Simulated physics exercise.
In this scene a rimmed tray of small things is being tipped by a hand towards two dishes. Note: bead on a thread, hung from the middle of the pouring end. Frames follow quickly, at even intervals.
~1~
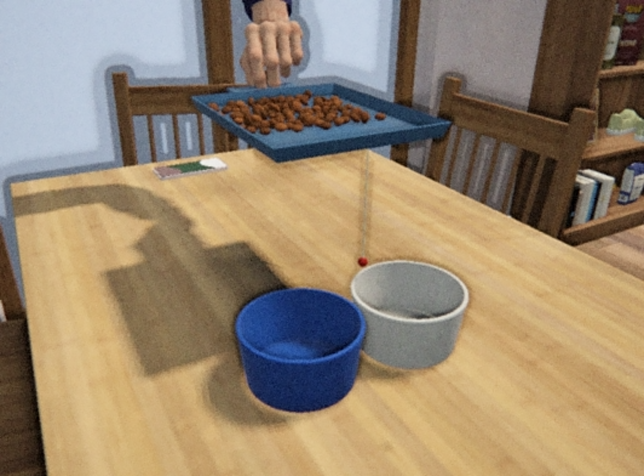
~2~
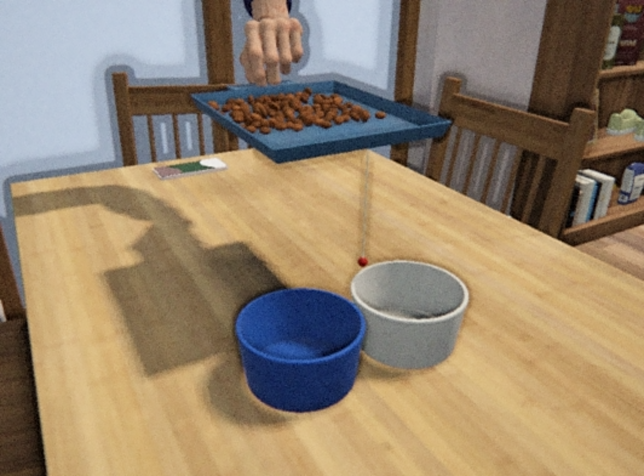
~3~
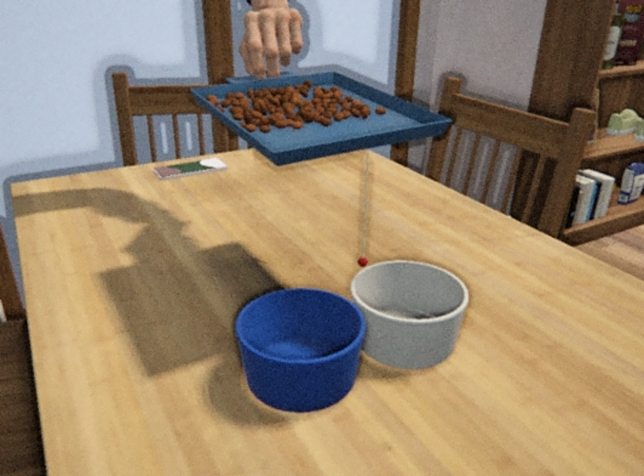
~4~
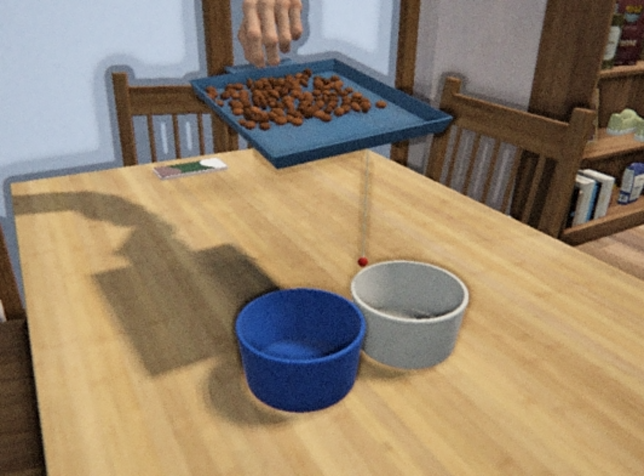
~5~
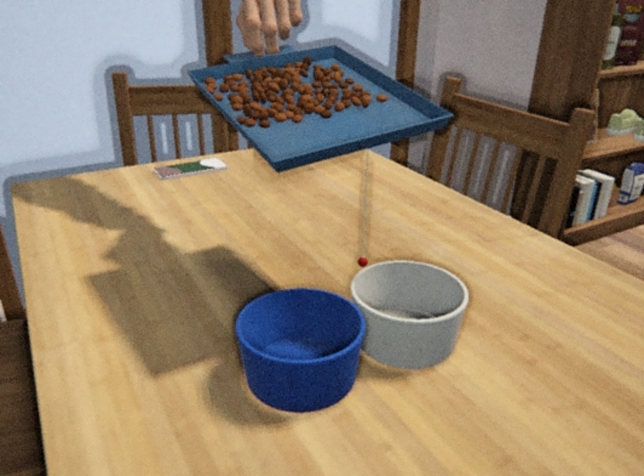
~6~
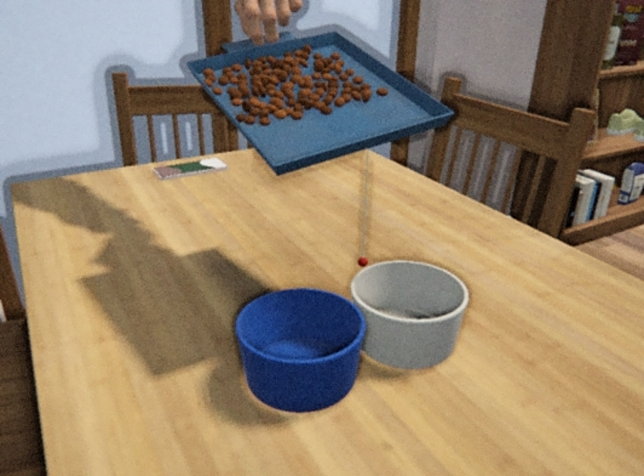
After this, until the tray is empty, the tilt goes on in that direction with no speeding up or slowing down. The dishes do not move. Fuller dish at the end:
More will pour into the dish on the left side.
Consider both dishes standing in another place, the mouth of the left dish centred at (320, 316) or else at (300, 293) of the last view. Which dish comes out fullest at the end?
Note: Try one - the dish on the left side; try two - the dish on the left side.
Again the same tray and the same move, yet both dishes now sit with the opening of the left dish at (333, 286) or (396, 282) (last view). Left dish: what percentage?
You'd get 40 in a hundred the first time and 0 in a hundred the second.
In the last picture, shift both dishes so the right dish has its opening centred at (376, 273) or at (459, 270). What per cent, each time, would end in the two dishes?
First placement near 80 percent, second near 30 percent.
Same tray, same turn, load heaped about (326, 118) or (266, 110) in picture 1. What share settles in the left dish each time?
Estimates in order: 80 percent, 80 percent.
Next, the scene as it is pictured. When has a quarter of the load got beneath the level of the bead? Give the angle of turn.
I'd say close to 70 degrees.
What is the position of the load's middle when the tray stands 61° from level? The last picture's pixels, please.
Look around (293, 158) in the last picture.
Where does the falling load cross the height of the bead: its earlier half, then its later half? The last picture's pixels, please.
The leading part at (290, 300), the rest of it at (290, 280).
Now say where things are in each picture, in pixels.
Corners of the pouring end at (277, 146) and (443, 122), level; middle of the load at (294, 109), bits of dog kibble; left dish at (331, 379); right dish at (443, 338); bead on its thread at (363, 262), in the first frame.
Corners of the pouring end at (277, 147) and (444, 121), level; middle of the load at (294, 108), in the second frame.
Corners of the pouring end at (277, 149) and (444, 119), tipped barely, lowest at the left corner; middle of the load at (294, 103), in the third frame.
Corners of the pouring end at (277, 153) and (445, 116), tipped a little, lowest at the left corner; middle of the load at (294, 95), in the fourth frame.
Corners of the pouring end at (277, 157) and (445, 114), tipped a little, lowest at the left corner; middle of the load at (288, 93), in the fifth frame.
Corners of the pouring end at (277, 161) and (446, 111), tipped clearly, lowest at the left corner; middle of the load at (288, 86); left dish at (331, 379); right dish at (443, 338), in the sixth frame.
Soon after the last picture, tray tipped steeply; most on the tray; a stray few in the left dish; about a quarter in the air.
A little later, tray tipped past a quarter turn; most in the left dish; a stray few in the right dish; a small part outside both; a small part in the air.
Later still, tray tipped past a quarter turn; most in the left dish; a stray few in the right dish; a small part outside both.
At rest, tray tipped past a quarter turn; most in the left dish; a stray few in the right dish; a small part outside both.
